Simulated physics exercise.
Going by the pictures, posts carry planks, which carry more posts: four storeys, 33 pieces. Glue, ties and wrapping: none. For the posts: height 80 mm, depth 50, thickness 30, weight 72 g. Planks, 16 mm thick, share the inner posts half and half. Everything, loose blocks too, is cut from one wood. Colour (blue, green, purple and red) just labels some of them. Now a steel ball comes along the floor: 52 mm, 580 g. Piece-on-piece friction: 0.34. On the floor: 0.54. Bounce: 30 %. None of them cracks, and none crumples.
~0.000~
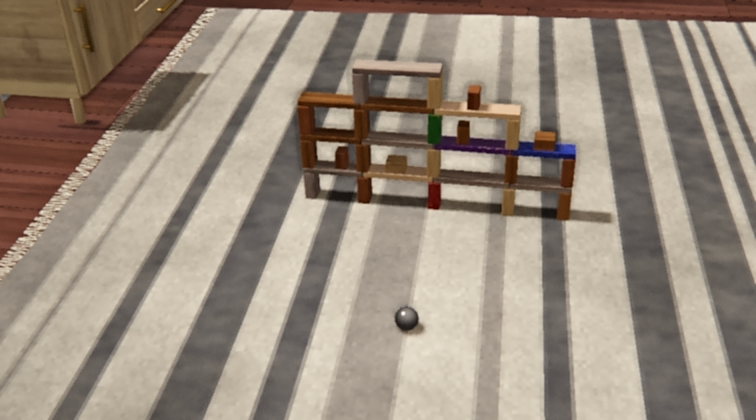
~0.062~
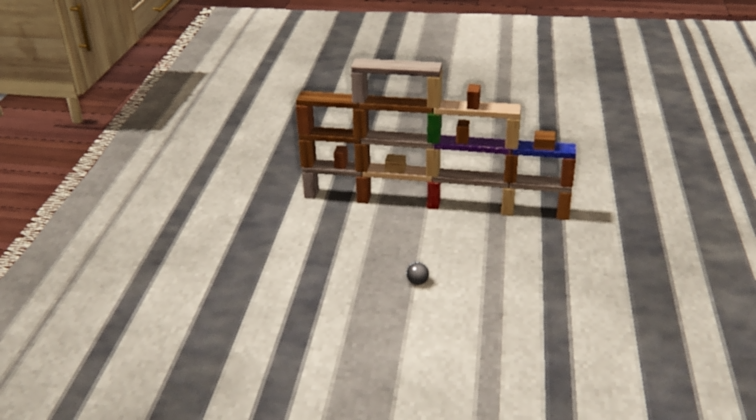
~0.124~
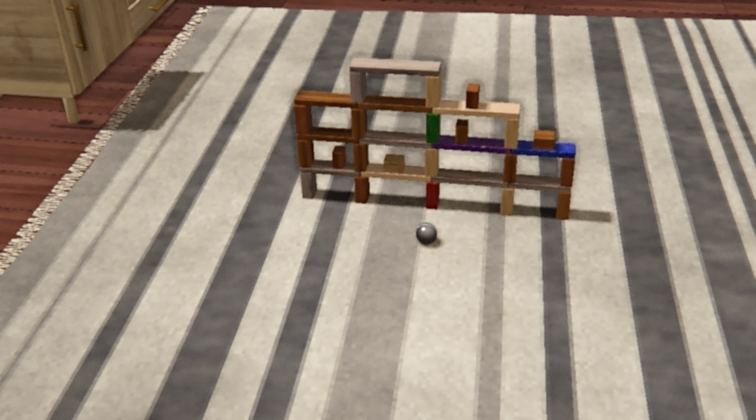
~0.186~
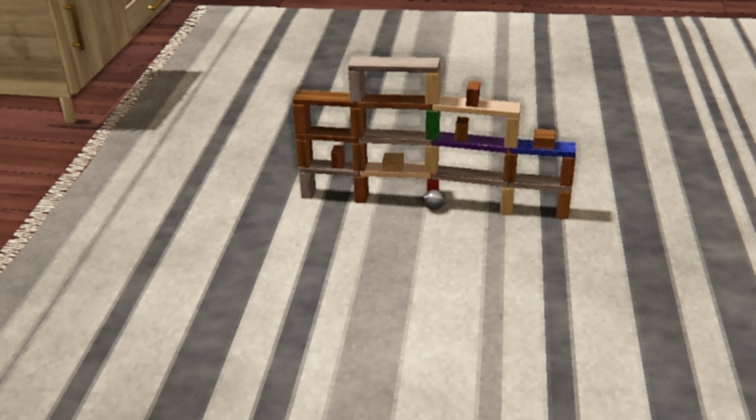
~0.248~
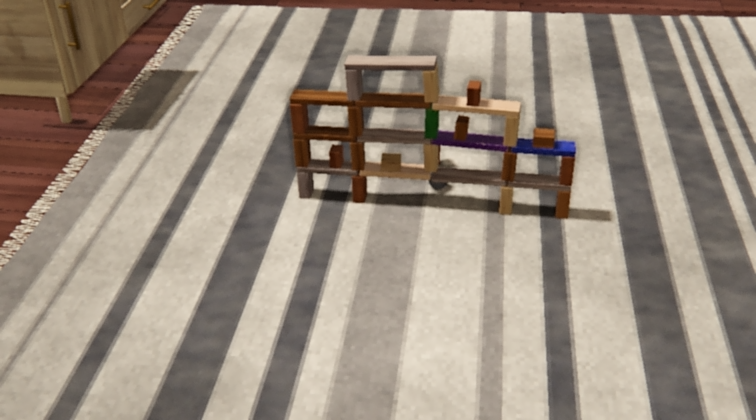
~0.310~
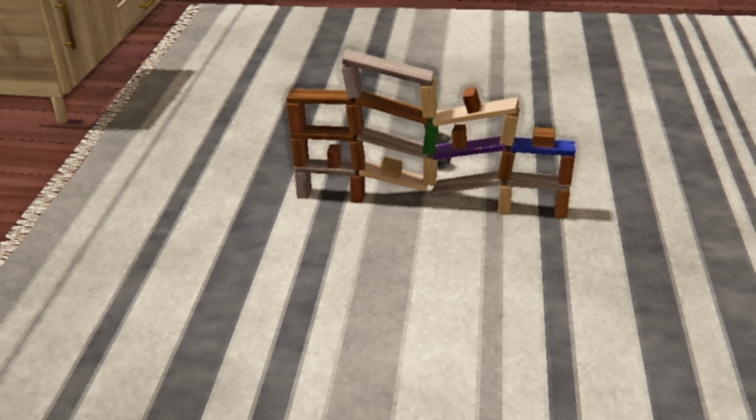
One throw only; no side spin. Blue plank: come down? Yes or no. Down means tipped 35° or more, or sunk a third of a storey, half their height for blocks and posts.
Yes.
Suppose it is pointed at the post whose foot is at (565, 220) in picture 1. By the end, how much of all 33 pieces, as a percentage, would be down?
That way, 20 per cent.
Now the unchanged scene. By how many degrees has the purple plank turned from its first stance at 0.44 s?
Some 40°.
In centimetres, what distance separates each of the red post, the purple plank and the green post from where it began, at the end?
Net displacement, roughly: Red ~ 74 cm, purple ~ 18 cm, green ~ 20 cm.
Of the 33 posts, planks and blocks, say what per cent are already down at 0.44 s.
40 per cent at that moment.
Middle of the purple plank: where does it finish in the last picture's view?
Somewhere around pixel (490, 184).
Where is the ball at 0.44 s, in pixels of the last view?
At about (451, 121).
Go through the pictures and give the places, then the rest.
In the first picture (places mark the middle of the side facing us; the camera moves round a little), ball (407, 318) 43 cm from contact, 2.5 m/s; blue plank (544, 155); purple plank (473, 142); green post (433, 130); nothing disturbed.
In the second picture, ball (418, 274) 27 cm from contact, 2.5 m/s; blue plank (544, 154).
In the third picture, ball (427, 234) 12 cm from contact, 2.5 m/s; blue plank (544, 154).
In the fourth picture, ball (434, 200) after contact, 1.6 m/s; blue plank (544, 153); red post (433, 186) leaning 3°; 6 disturbed, none down.
In the fifth picture, ball after contact, 1.6 m/s; blue plank (544, 152); 14 disturbed, none down.
In the sixth picture, ball (442, 159) after contact, 1.6 m/s; blue plank (543, 152); purple plank (469, 145) leaning 18°, 21 mm lower; 7 of the 33 pieces down, 20 disturbed in all.
After 0.44 s, ball still moving; 14 of the 33 pieces down; blue plank leaning 5°; red post on its side.
After 0.74 s, ball still moving; 23 of the 33 pieces down; blue plank on its side; red post on its side.
At rest (1.8 s), ball rolling away; 24 of the 33 pieces down; blue plank 18 cm lower; red post on its side; green post on its side. As the last picture would show them, middles, blue plank near (621, 237), red post near (443, 70).
